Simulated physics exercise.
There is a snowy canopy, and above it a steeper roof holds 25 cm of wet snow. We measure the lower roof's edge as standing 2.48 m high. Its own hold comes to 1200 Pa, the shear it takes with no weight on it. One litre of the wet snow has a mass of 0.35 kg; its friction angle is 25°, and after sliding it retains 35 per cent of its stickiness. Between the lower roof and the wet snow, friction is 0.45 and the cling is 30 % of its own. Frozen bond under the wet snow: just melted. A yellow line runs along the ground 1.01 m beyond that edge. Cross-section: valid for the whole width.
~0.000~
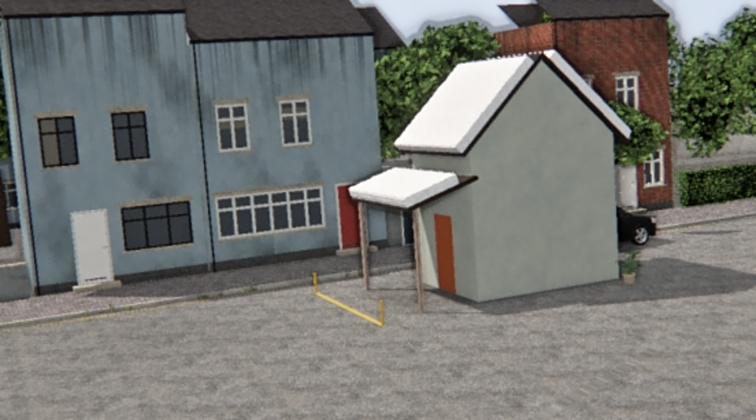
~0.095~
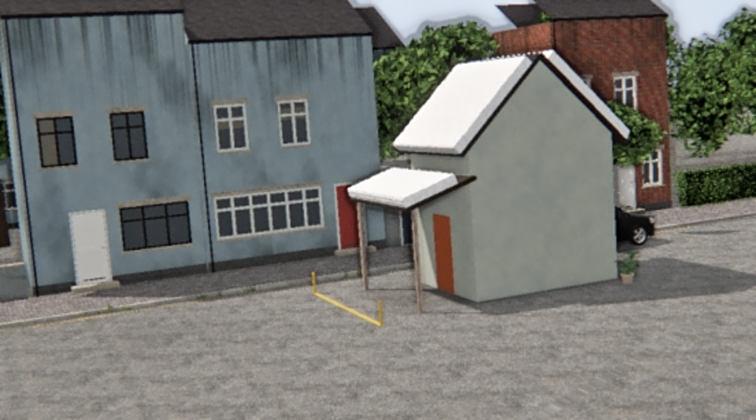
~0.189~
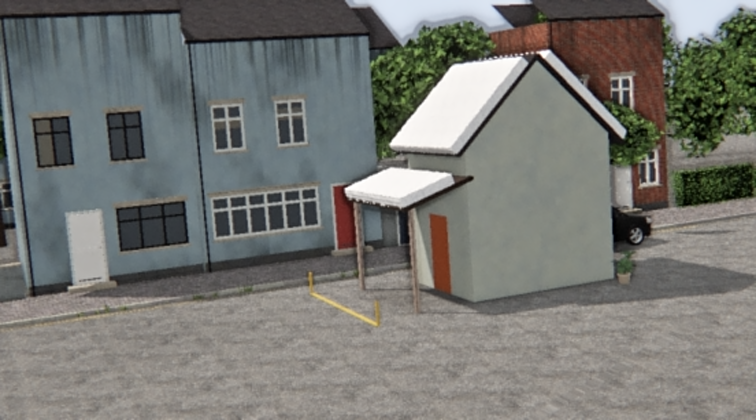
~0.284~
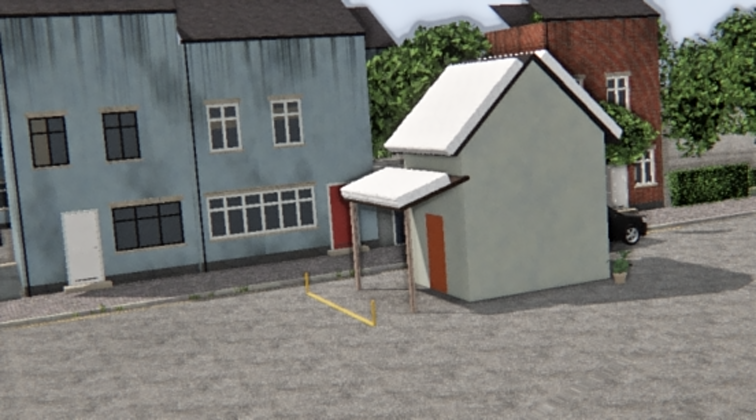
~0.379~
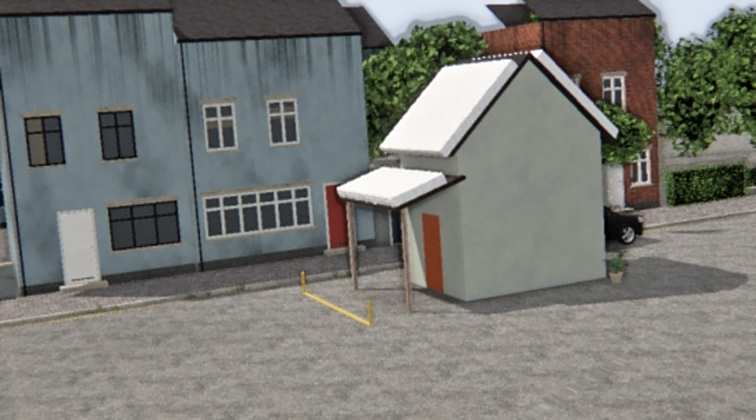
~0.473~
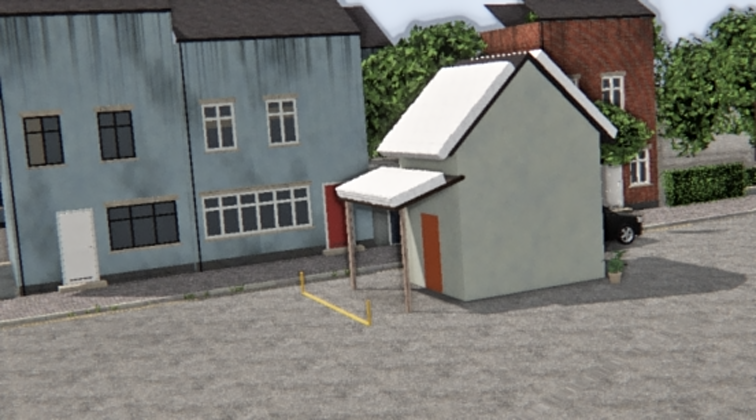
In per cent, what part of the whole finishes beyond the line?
I would say some 1 percent of the snow lies beyond it.
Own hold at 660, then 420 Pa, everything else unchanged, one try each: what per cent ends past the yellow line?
About 18 % first, about 35 % second.
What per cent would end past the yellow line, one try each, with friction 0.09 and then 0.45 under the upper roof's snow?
About 40 % in the first try and about 14 % in the second.
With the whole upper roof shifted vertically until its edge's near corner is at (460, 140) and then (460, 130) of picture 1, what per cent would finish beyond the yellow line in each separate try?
12 per cent, then 30 per cent.
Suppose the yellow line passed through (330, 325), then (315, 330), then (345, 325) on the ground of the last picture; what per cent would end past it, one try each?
About 0 %, 0 %, 0 %.
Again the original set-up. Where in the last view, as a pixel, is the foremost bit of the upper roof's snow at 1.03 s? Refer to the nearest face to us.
It lies at around (420, 175) in the last picture.
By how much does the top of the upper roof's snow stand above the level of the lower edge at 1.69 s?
Height above lower edge: Approx. 1.9 m.
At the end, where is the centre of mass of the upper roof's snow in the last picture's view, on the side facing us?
(426, 177) or thereabouts.
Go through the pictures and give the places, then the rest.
The first picture shows foremost bit of the wet snow at (461, 150).
The second picture shows foremost bit of the wet snow at (459, 150), its middle shifted 8 mm.
The third picture shows foremost bit of the wet snow at (455, 151), its middle shifted 3.0 cm.
The fourth picture shows foremost bit of the wet snow at (450, 152), its middle shifted 6.8 cm, 2 % of it past the upper edge, in one piece.
The fifth picture shows foremost bit of the wet snow at (445, 152), its middle shifted 13 cm, 4 % of it past the upper edge, in one piece.
The sixth picture shows foremost bit of the wet snow at (442, 151), its middle shifted 20 cm, 7 % of it past the upper edge, in one piece.
After 1.03 s, none is below the lower edge and 0 % is past the line.
After 1.69 s, none is below the lower edge and 0 % is past the line.
After 2.34 s, none is below the lower edge and 0 % is past the line.
After 3.00 s, 8 % is below the lower edge and 1 % is past the line.
After 6.00 s, 9 % is below the lower edge and 1 % is past the line.
